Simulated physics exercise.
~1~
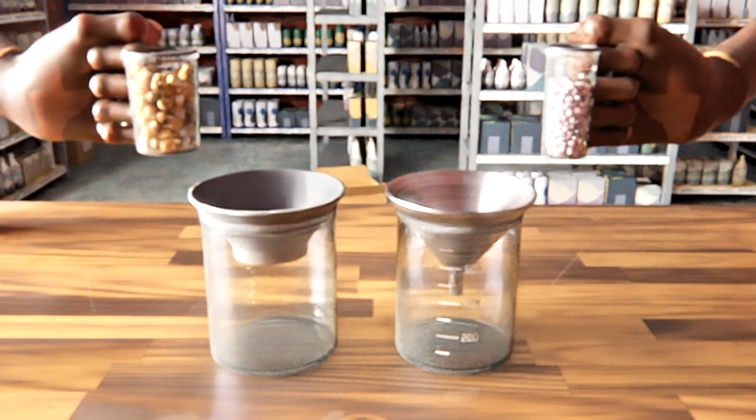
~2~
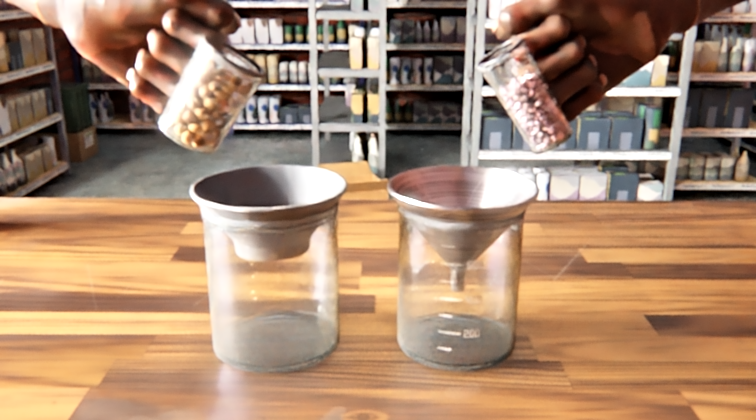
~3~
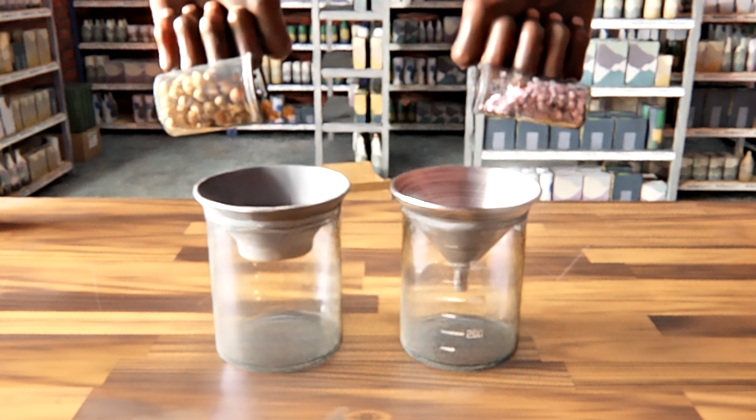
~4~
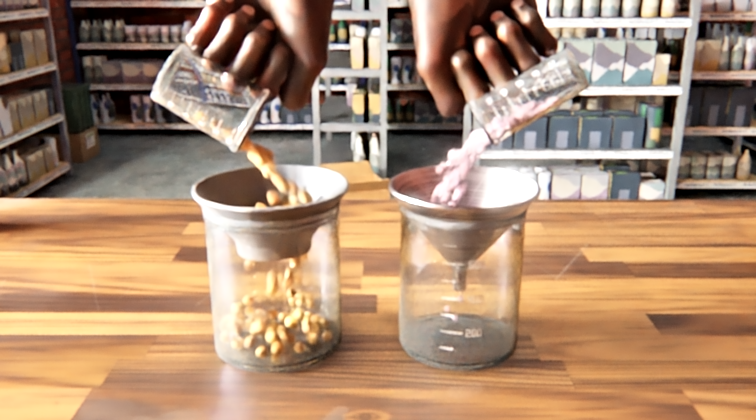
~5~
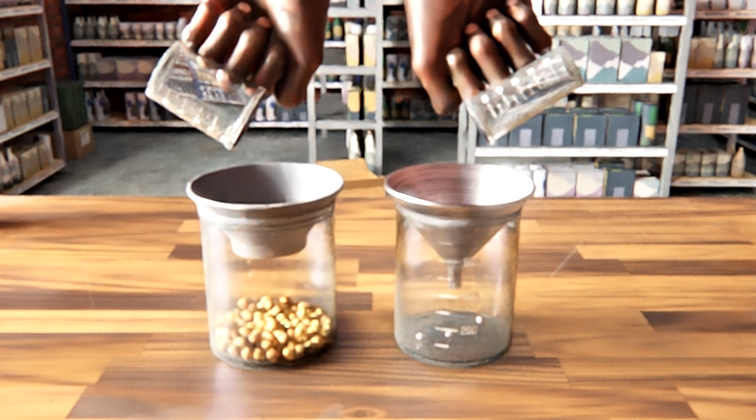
To begin with, two hands hold small clear cups above two glass jars fitted with grey funnels on a wooden table, with gold pieces on the left and pinkish ones on the right. The hands bring the cups inward over the funnels and tip them onto their sides. As the cups turn upside down, both loads pour out. The gold pieces drop through the left funnel and pile up in the jar, while the pink ones gather in the right funnel. Finally, both cups are empty, the left jar holds all its pieces, and only a few have reached the right jar, the rest stuck above.
